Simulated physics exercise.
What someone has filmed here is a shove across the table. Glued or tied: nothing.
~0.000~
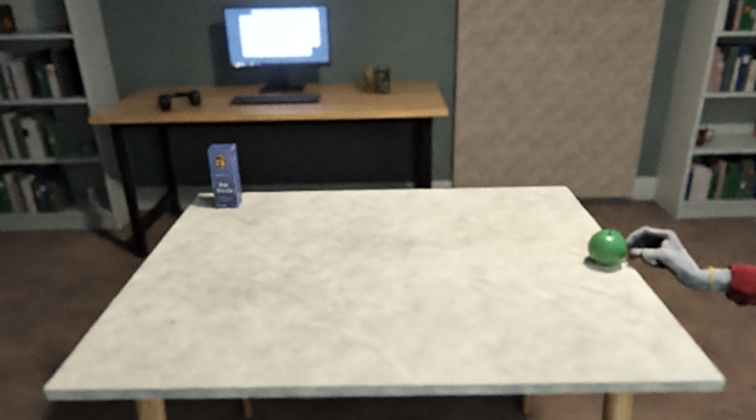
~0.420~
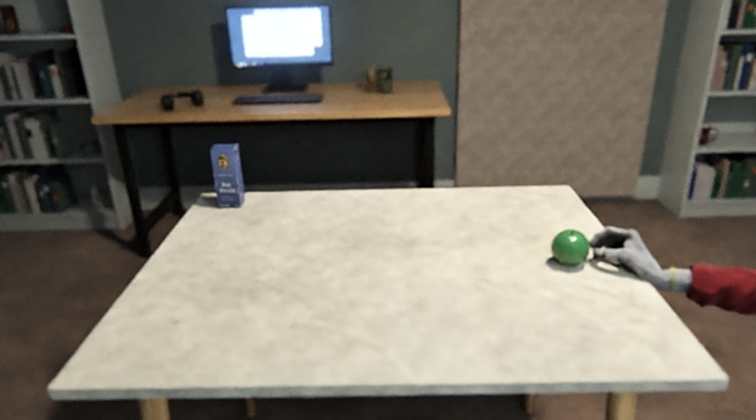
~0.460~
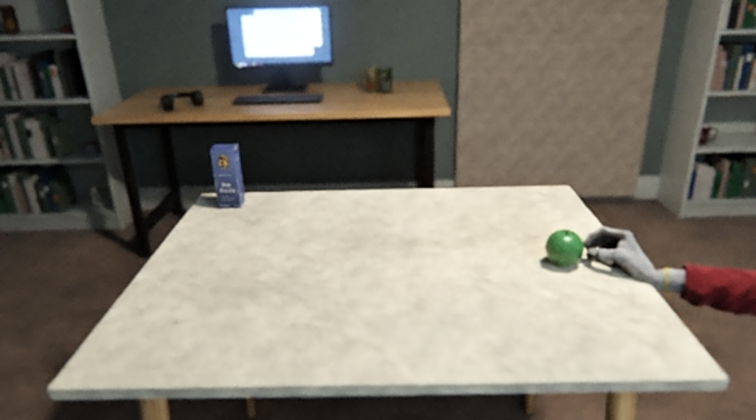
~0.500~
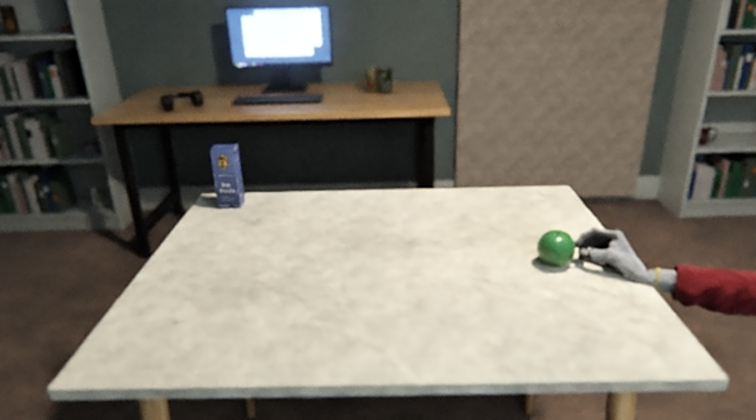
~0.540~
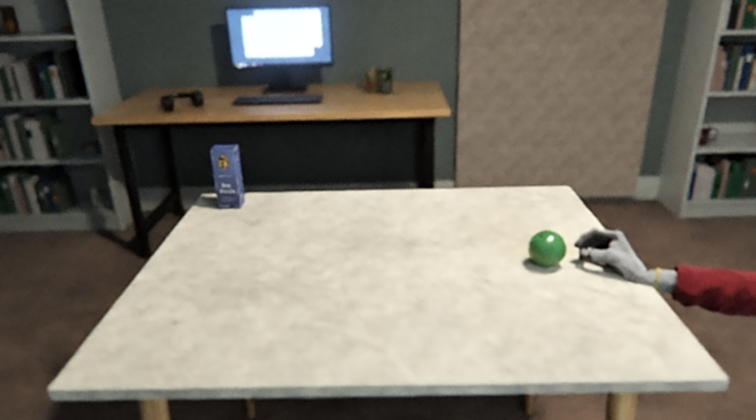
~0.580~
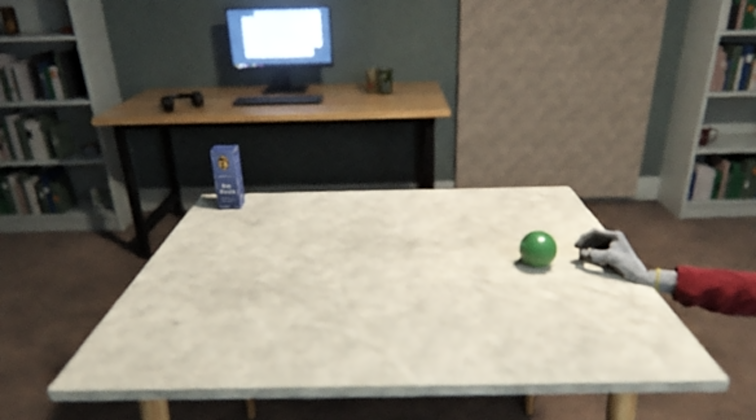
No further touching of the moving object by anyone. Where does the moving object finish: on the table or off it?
On the table.
Around 0.98 s, green apple displaced well along near (459, 251).
Around 1.38 s, green apple displaced well along near (399, 252).
Finally (2.8 s), moved from the start, green apple. Final places as the last picture's camera would see them, green apple near (335, 253).
